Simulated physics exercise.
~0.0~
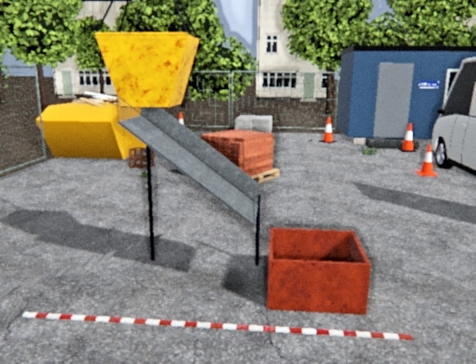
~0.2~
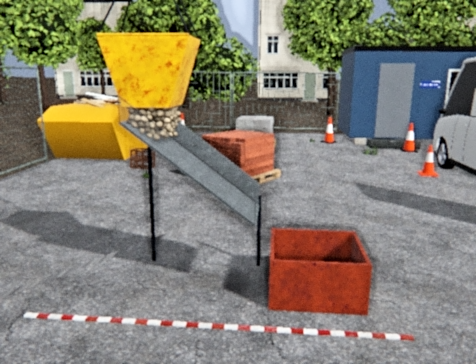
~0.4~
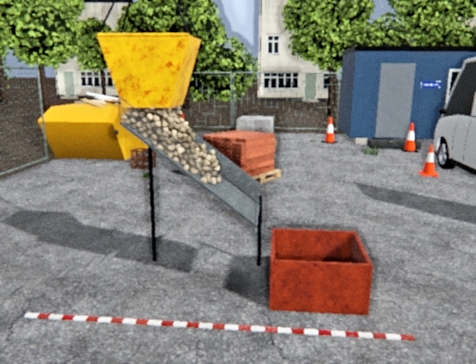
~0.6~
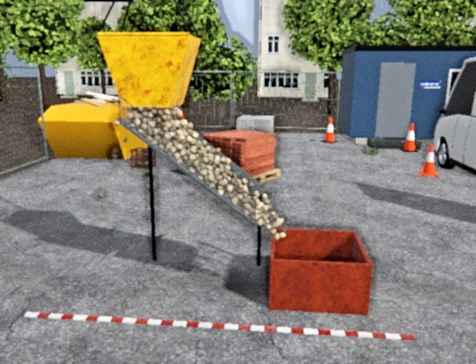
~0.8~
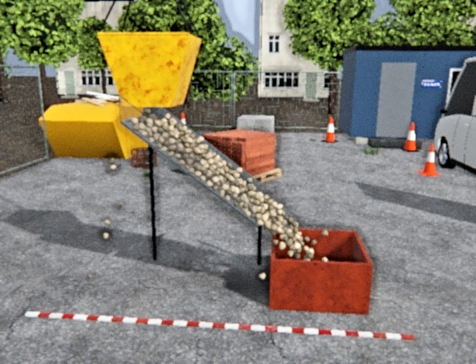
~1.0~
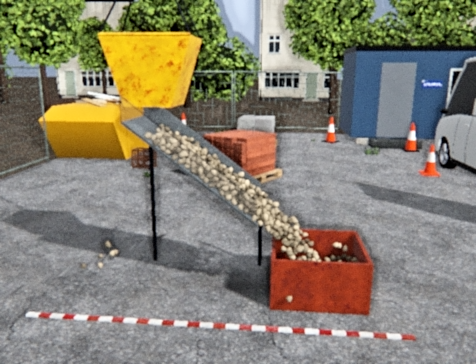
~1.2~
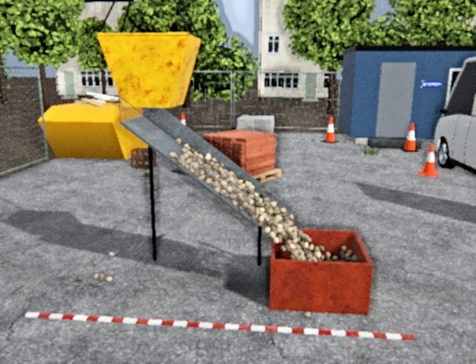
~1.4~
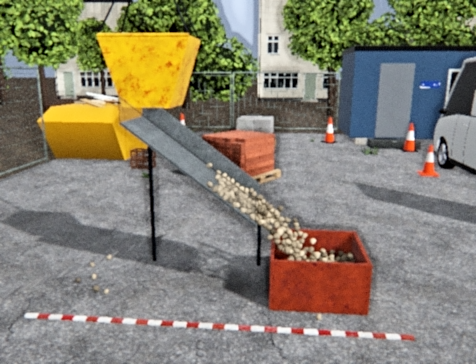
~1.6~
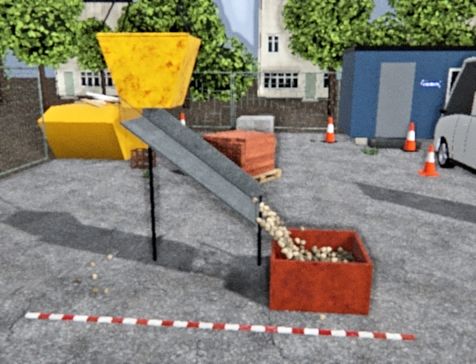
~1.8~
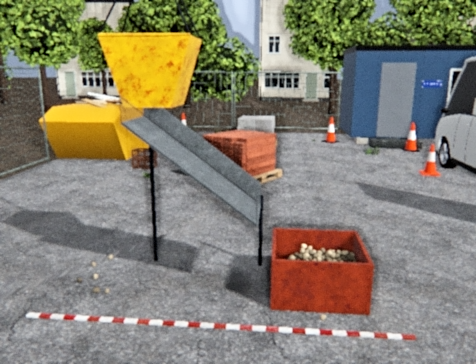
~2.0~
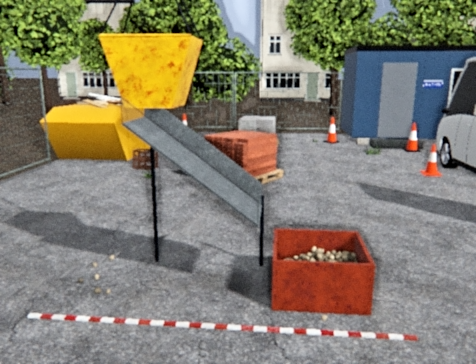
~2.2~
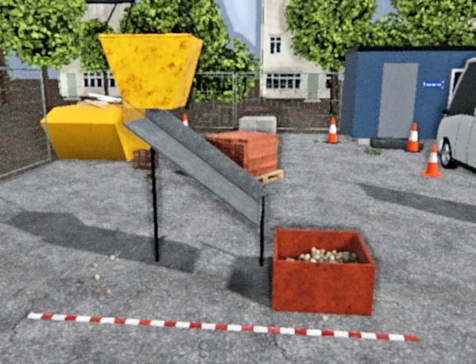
Paved yard with round stones dropping from a yellow skip, sliding right down a steel chute and settling mostly in a red bin.
